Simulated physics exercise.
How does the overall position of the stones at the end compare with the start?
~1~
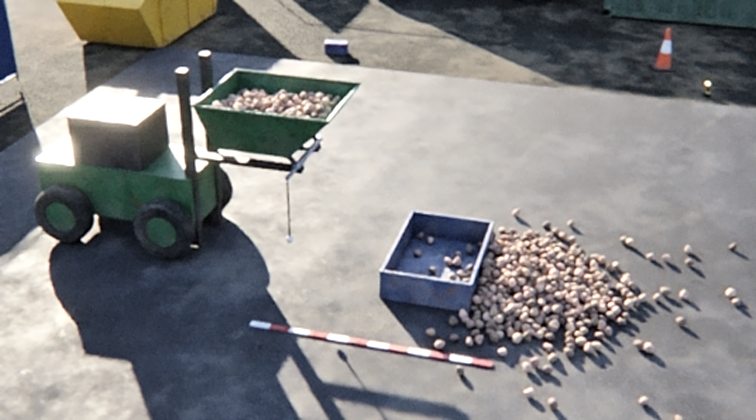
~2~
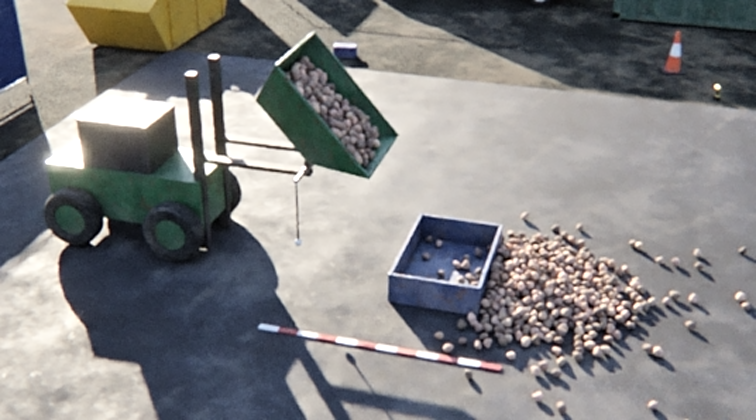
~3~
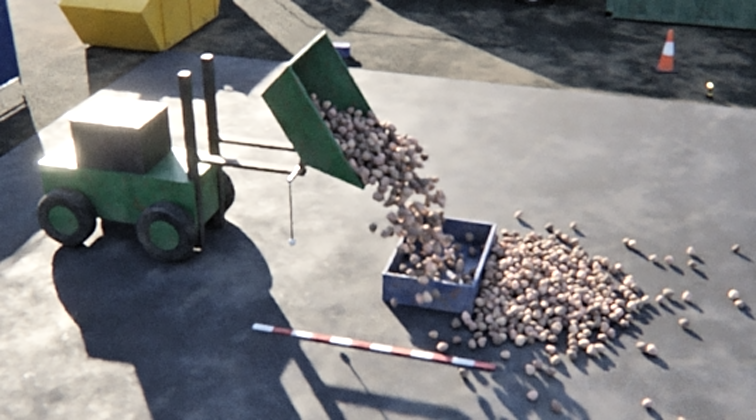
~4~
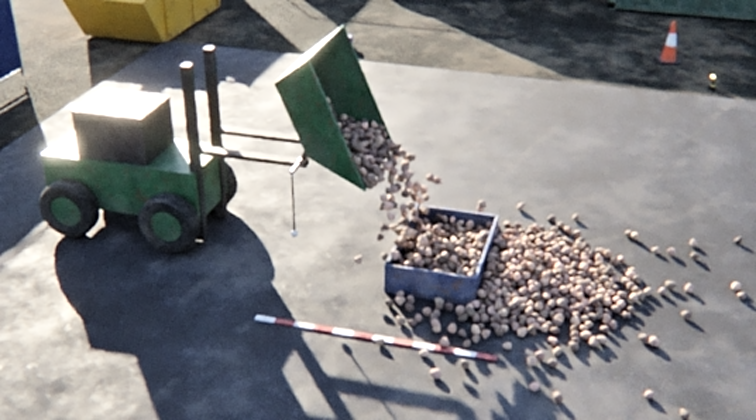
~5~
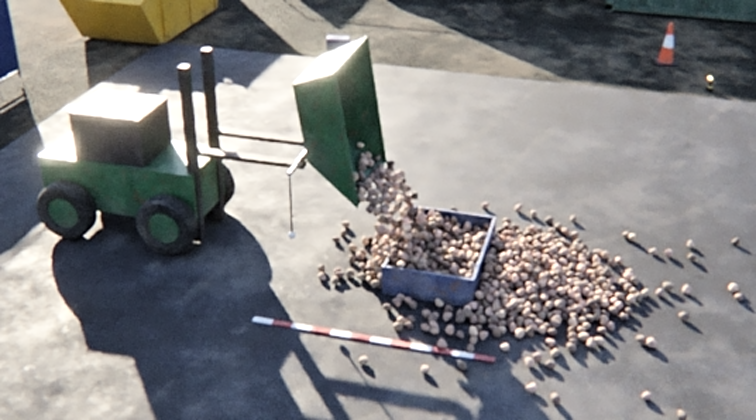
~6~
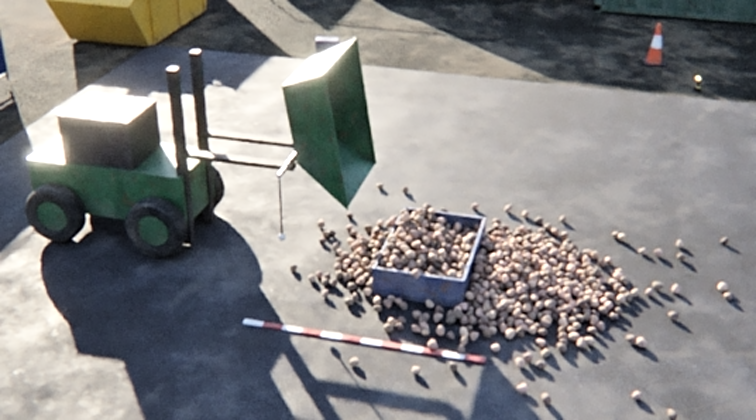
At the start the stones are split between the raised skip on the left and the ground by the bin, while at the end they all lie in and around the bin. Taken together, they have shifted a little to the right and lower down.
